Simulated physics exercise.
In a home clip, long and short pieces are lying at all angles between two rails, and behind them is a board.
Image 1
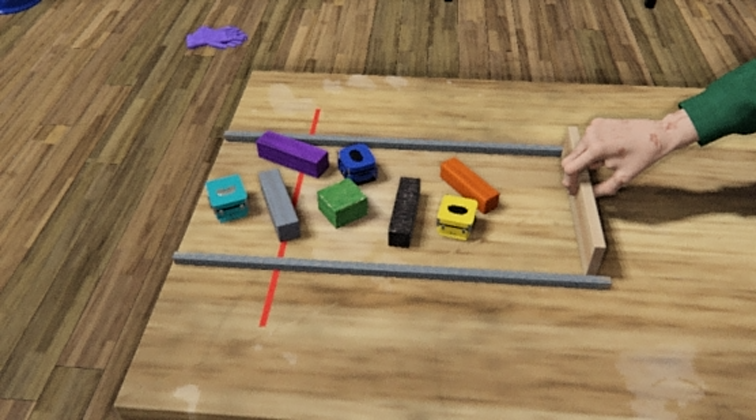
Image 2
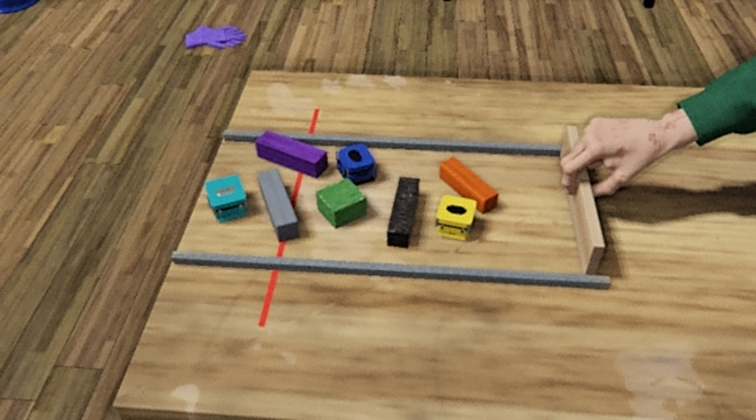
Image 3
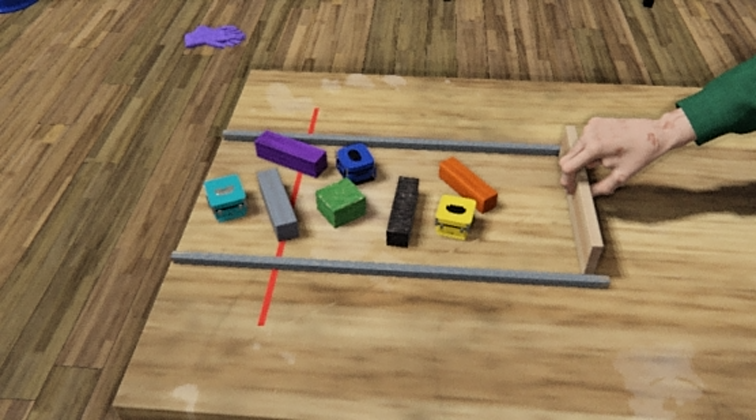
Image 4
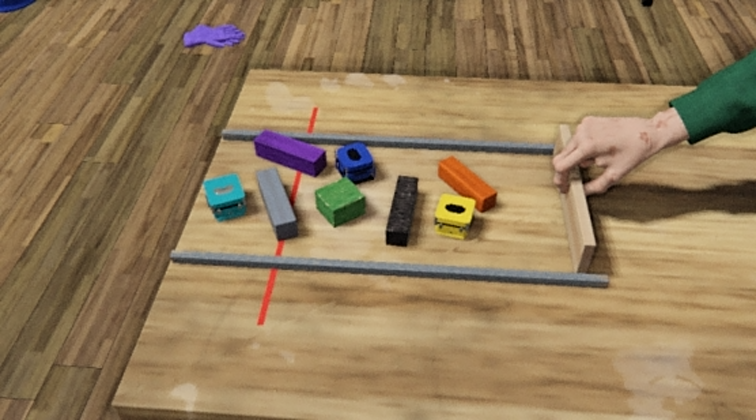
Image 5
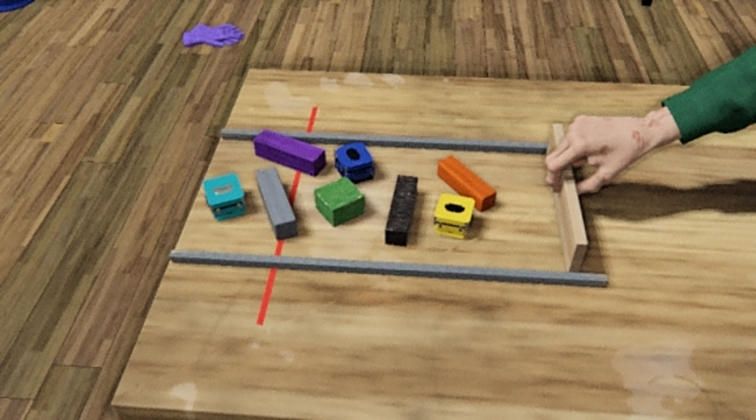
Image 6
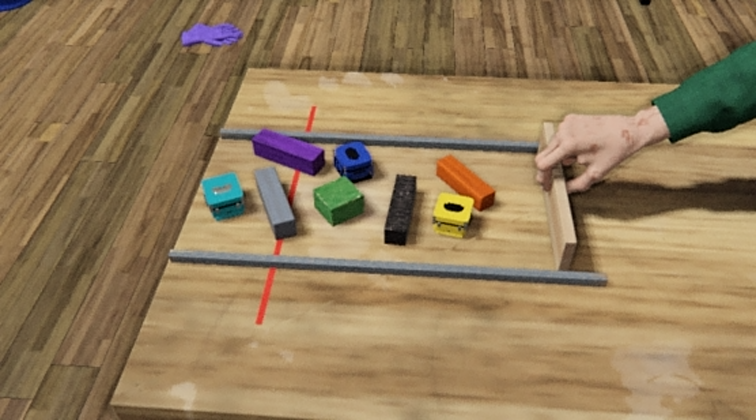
A hand in a green sleeve grips an upright wooden board at the right of a light wooden table, seen from above at an angle in a room with a plank floor. Between two grey rails lie purple, grey, black and orange sticks and turquoise, blue, green and yellow blocks, near a red line at left. The hand slides the board slightly left, the pieces staying put.
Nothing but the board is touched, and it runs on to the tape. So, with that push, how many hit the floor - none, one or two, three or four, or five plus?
It sends over the edge a lone piece or a pair.
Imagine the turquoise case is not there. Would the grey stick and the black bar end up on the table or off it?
Final state: Grey stick off, black bar in place.
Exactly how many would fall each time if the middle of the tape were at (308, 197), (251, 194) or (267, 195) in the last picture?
1, 4, 3.
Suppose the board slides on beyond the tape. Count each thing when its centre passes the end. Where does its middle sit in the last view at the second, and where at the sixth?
The first puts it near (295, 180), the next near (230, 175).
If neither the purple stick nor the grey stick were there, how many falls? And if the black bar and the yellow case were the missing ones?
1 and 0.
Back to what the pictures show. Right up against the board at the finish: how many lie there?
2 of them.
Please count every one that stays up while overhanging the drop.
In total, 1 of them.
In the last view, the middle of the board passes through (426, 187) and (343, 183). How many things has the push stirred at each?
Moved so far: 3, later 8.
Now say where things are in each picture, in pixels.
Turquoise case (228, 199); purple stick (293, 154); grey stick (279, 204); board (581, 197); tape (295, 199), in the first picture.
Purple stick (292, 154); blue case (356, 165), in the second picture.
Grey stick (278, 204); board (578, 196), in the third picture.
Turquoise case (226, 198); green block (340, 202), in the fourth picture.
Purple stick (290, 152); yellow case (454, 217), in the fifth picture.
Turquoise case (224, 197); purple stick (289, 152); grey stick (275, 202); board (554, 193); tape (291, 196), in the sixth picture.
Early on, none off yet; turquoise case at rest near (224, 197); purple stick at rest near (289, 152); grey stick at rest near (275, 202).
A while later, none off yet; turquoise case at rest near (224, 197); purple stick at rest near (289, 152); grey stick travelled a little near (261, 203).
Finally, the number that fall off is one or two; lost, grey stick and turquoise case.
